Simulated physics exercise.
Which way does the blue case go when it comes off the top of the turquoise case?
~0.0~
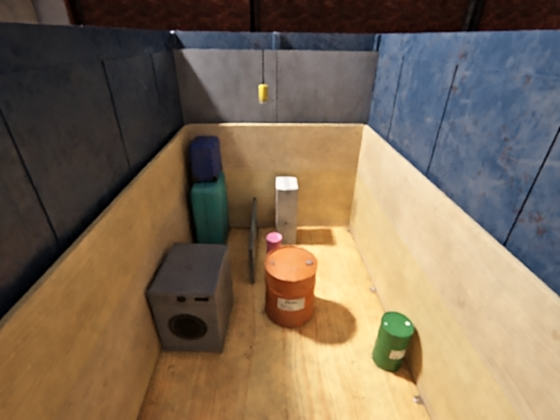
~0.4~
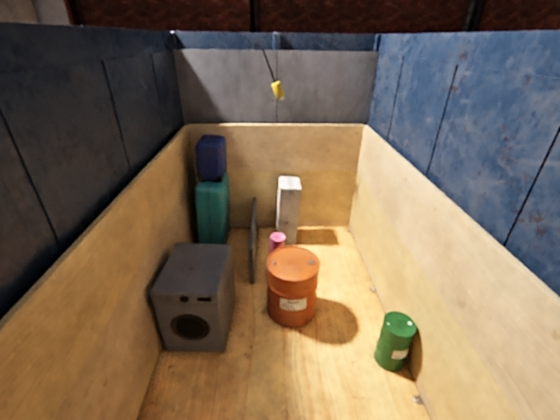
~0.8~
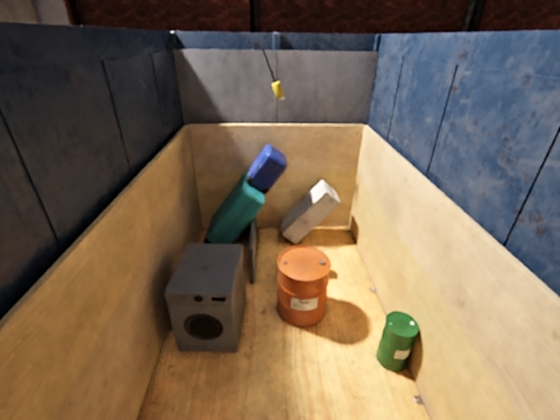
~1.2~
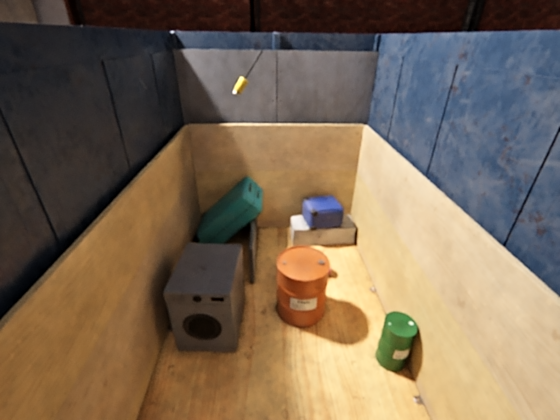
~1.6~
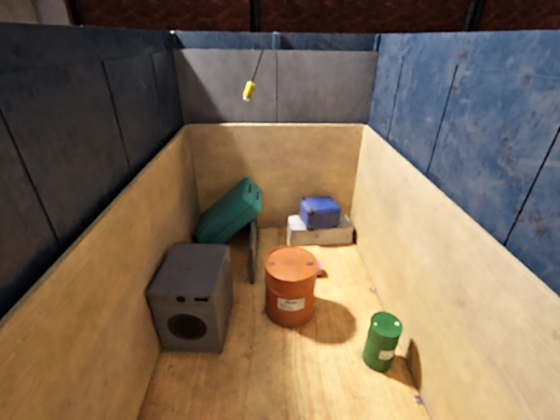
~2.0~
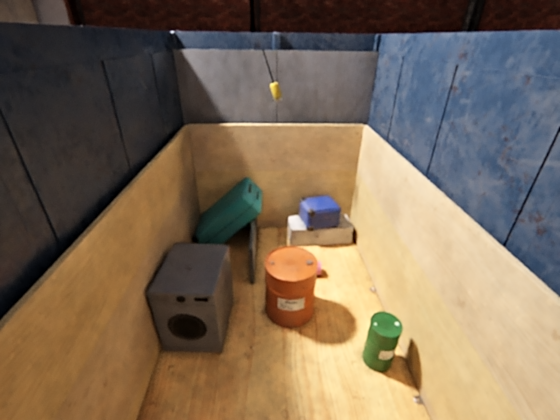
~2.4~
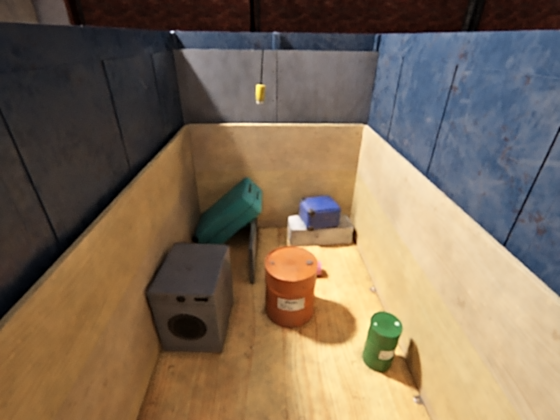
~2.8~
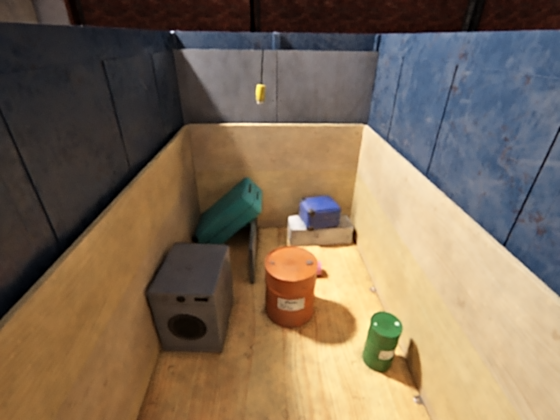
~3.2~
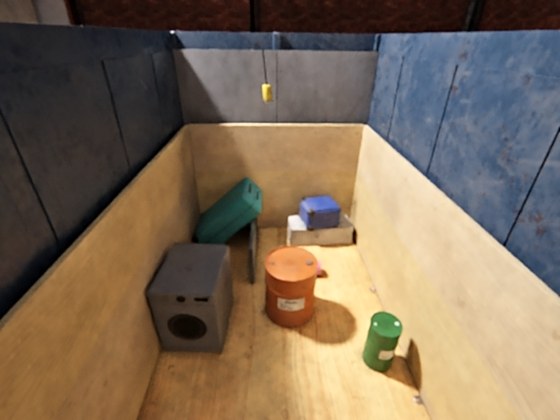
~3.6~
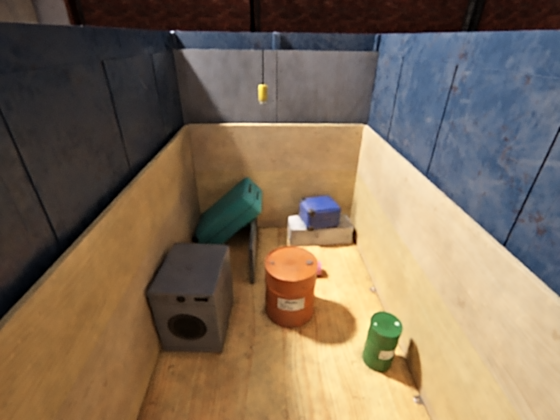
It tips and falls to the right, ending up on top of the toppled white box.
Grey appliance sliding slightly right and back while a stacked blue case falls right onto a toppled white box, turquoise case leaning.
